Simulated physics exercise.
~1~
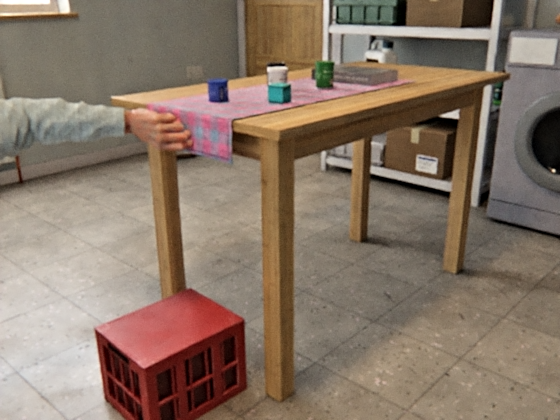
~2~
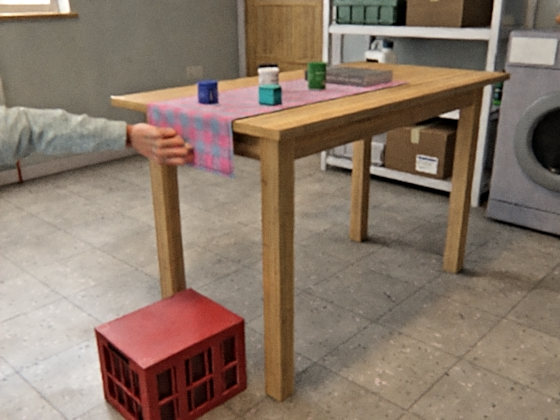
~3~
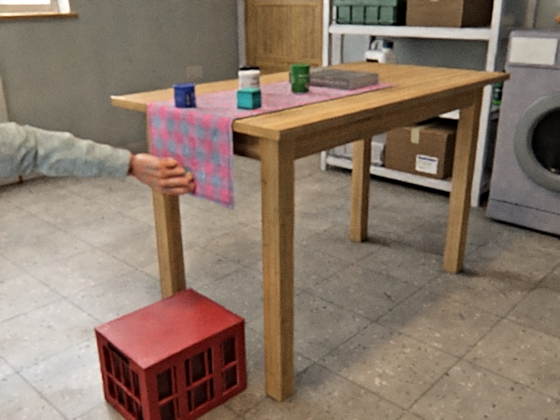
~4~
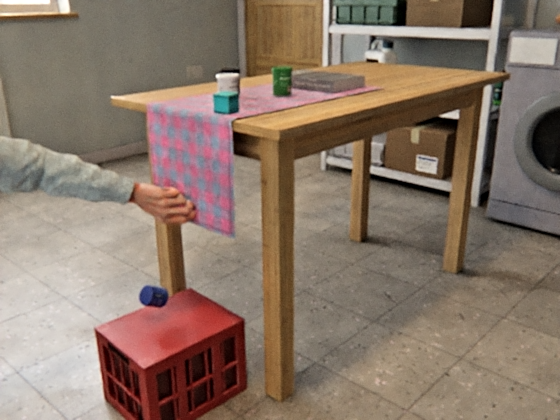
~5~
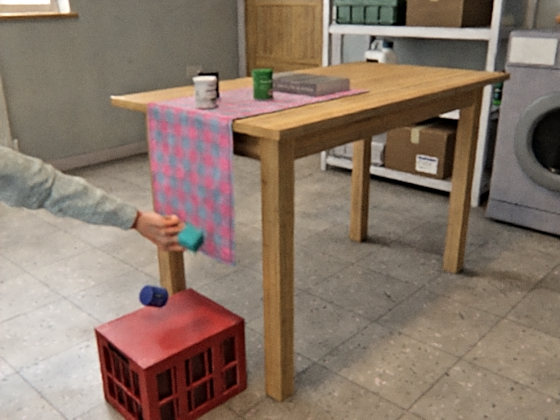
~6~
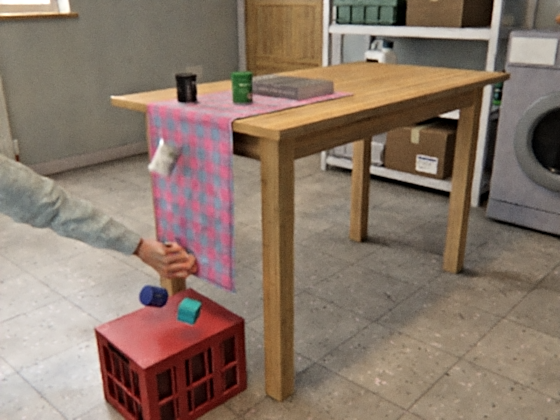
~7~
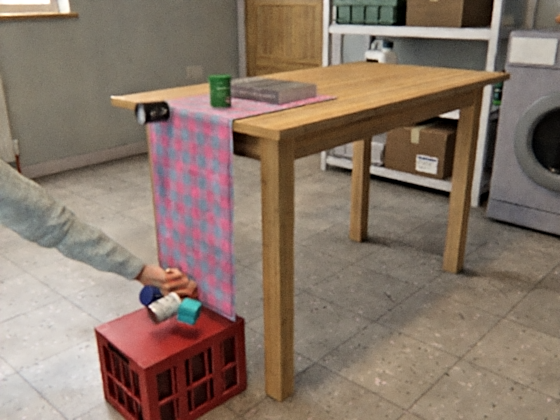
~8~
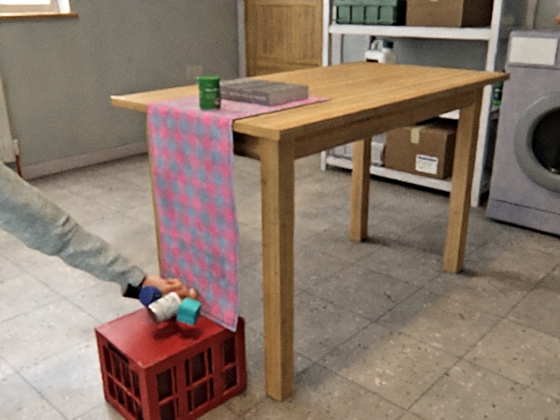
To begin with, a hand grips the hanging end of a pink checked cloth on a wooden table, where a blue pot, a turquoise cube, some cans and a grey book sit. The hand draws the cloth down over the left end, carrying everything along towards the edge. The blue pot drops first onto the red crate below, followed by the turquoise cube. Next the white can tumbles down beside them, and the black can tips over the edge and falls too. Finally the hand holds the hem at the crate, while the green can and the book remain on the table.
